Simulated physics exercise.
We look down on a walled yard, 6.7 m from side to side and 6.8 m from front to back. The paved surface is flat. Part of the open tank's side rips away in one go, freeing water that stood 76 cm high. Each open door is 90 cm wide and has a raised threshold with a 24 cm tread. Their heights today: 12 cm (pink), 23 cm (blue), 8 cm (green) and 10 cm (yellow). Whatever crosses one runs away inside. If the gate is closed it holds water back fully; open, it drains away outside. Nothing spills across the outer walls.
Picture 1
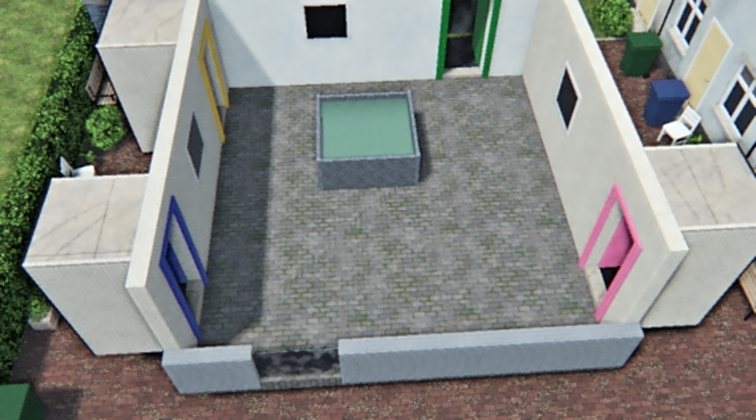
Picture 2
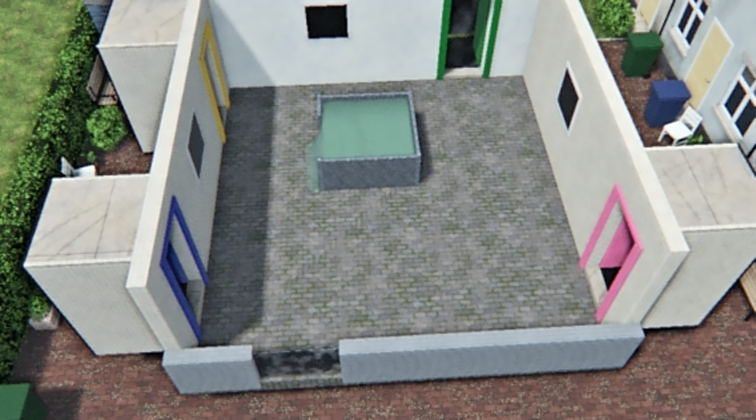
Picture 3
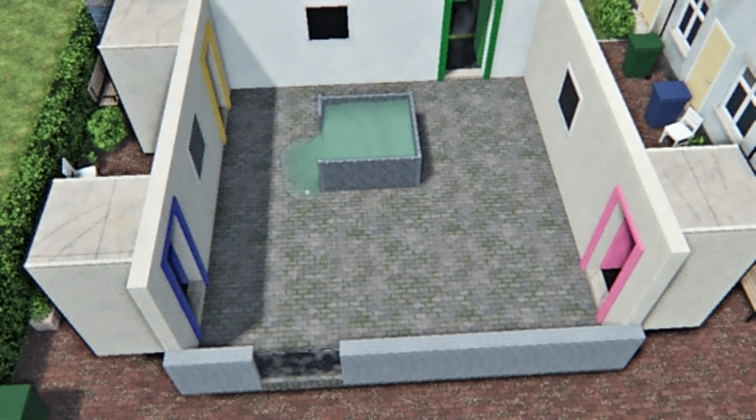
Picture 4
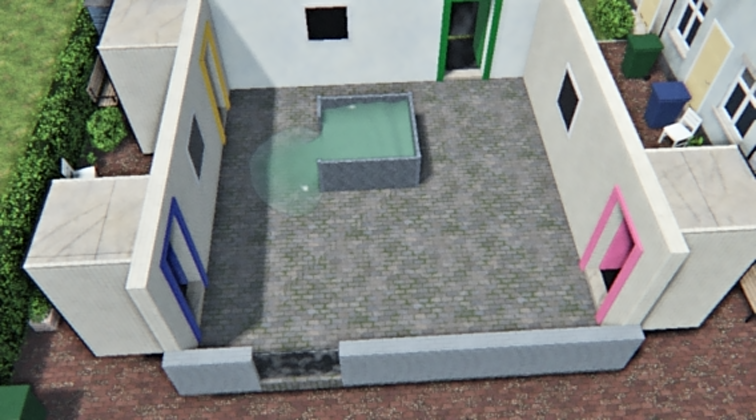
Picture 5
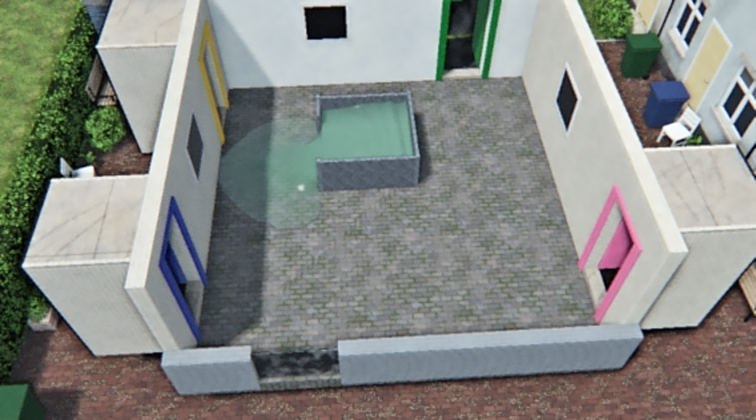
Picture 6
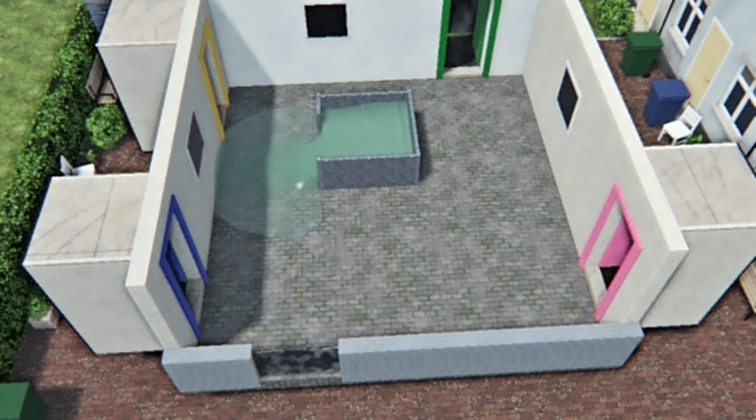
A walled yard with a flat paved floor is seen from high above by a camera that stays still. An open tank of green water stands near the back, with a blue door and a yellow door on the left, a green one behind and a pink one on the right. The tank's left side gives way, and water pours out leftward, spreading in a widening rounded sheet across the paving.
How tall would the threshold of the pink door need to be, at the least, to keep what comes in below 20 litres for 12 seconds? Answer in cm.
About 7 cm.
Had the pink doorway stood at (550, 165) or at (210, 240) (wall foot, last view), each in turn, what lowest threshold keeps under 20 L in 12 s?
Roughly 7.5 and 17 cm.
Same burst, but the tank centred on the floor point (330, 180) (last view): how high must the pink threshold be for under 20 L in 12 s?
Some 9.0 cm.
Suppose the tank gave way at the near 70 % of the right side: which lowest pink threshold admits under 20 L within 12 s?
Then roughly 10.0 cm.
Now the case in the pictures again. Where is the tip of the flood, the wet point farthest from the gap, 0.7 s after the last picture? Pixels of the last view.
At about (205, 292).
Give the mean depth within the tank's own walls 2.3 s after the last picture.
About 23 cm.
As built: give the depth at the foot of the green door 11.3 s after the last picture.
Roughly 9.5 cm deep.
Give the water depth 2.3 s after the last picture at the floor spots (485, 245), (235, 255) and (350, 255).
In that order: 0, 12 and 0 cm.
Then, 0.7 s after the last picture water covers 20 % of the floor, deepest (44 cm) near (219, 175); it has not reached the pink door.
Then, 2.3 s after the last picture water covers 35 % of the floor, deepest (32 cm) near (196, 360); it has not reached the pink door.
Then, 11.3 s after the last picture water covers 100 % of the floor, deepest (10 cm) near (427, 179); 6 cm at the pink door, 0 litres in over its 12 cm threshold.
At the pink door as built, the water peaked near 11 cm, 5.3 s after the last picture.
Run again over the same 12 s with other heights there, 29 litres in over 6.5 cm, 7 litres over 8.5 cm. The limit of 20 litres is kept from about 7 cm up.
